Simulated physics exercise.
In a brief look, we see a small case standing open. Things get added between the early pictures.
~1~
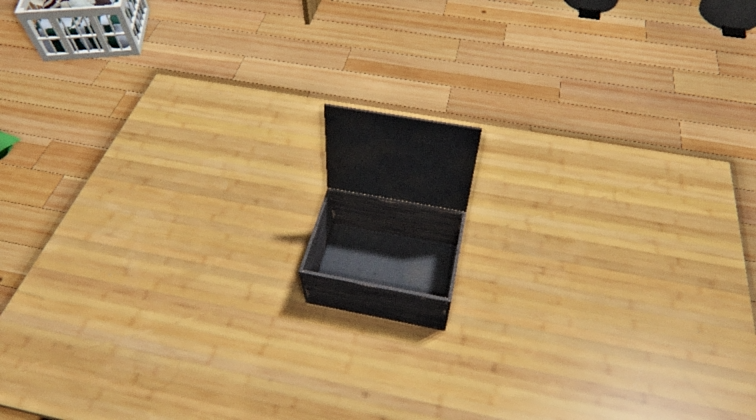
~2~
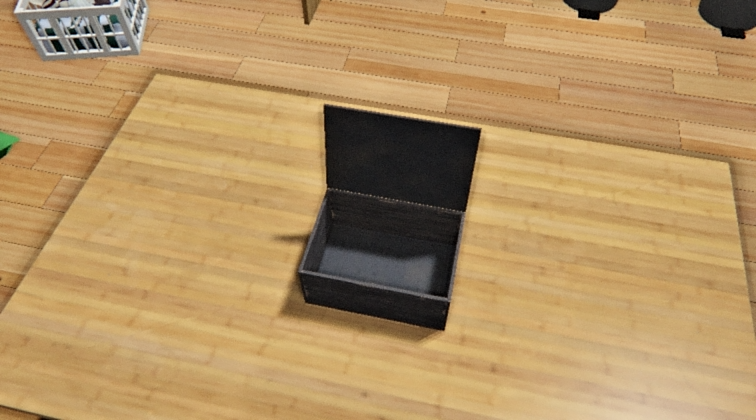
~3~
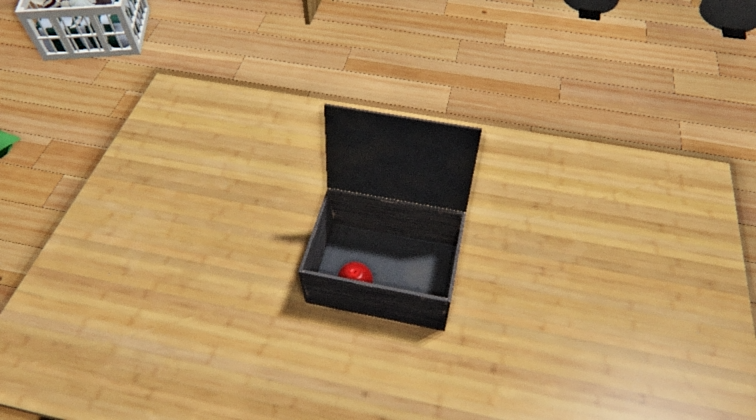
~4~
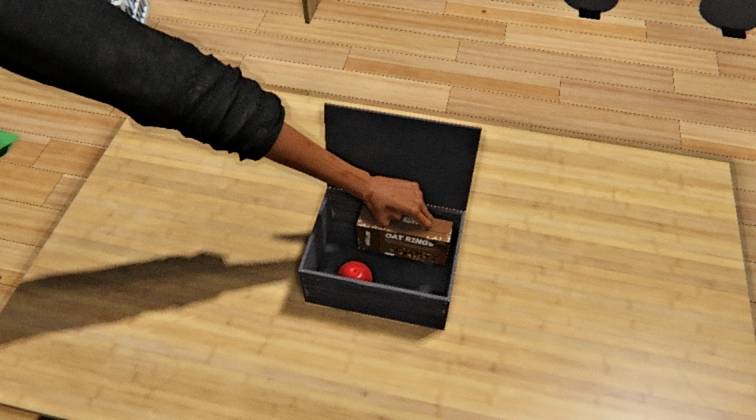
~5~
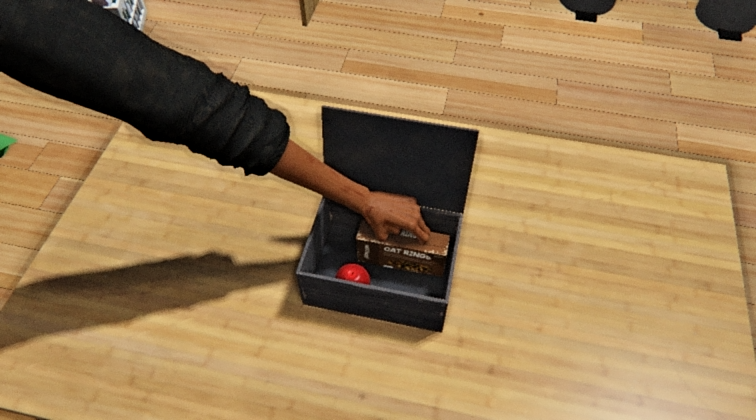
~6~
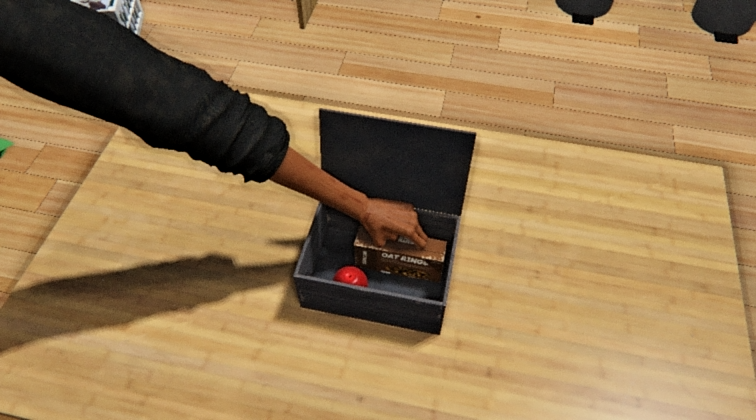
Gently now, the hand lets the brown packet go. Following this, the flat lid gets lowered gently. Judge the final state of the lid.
The lid is fully down.
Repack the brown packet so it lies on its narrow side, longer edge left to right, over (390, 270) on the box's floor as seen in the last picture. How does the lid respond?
Result: Lid shut.
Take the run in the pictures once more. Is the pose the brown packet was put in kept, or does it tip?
After all that, it keeps its set angle.
Then, 1.20 s after the last picture, lid 81° above the rim.
Then, 1.70 s after the last picture, lid 47° above the rim.
Then, 2.00 s after the last picture, lid 18° above the rim.
At rest, lid shut; both in place. Seen from the same camera at the end, brown packet near (400, 255).
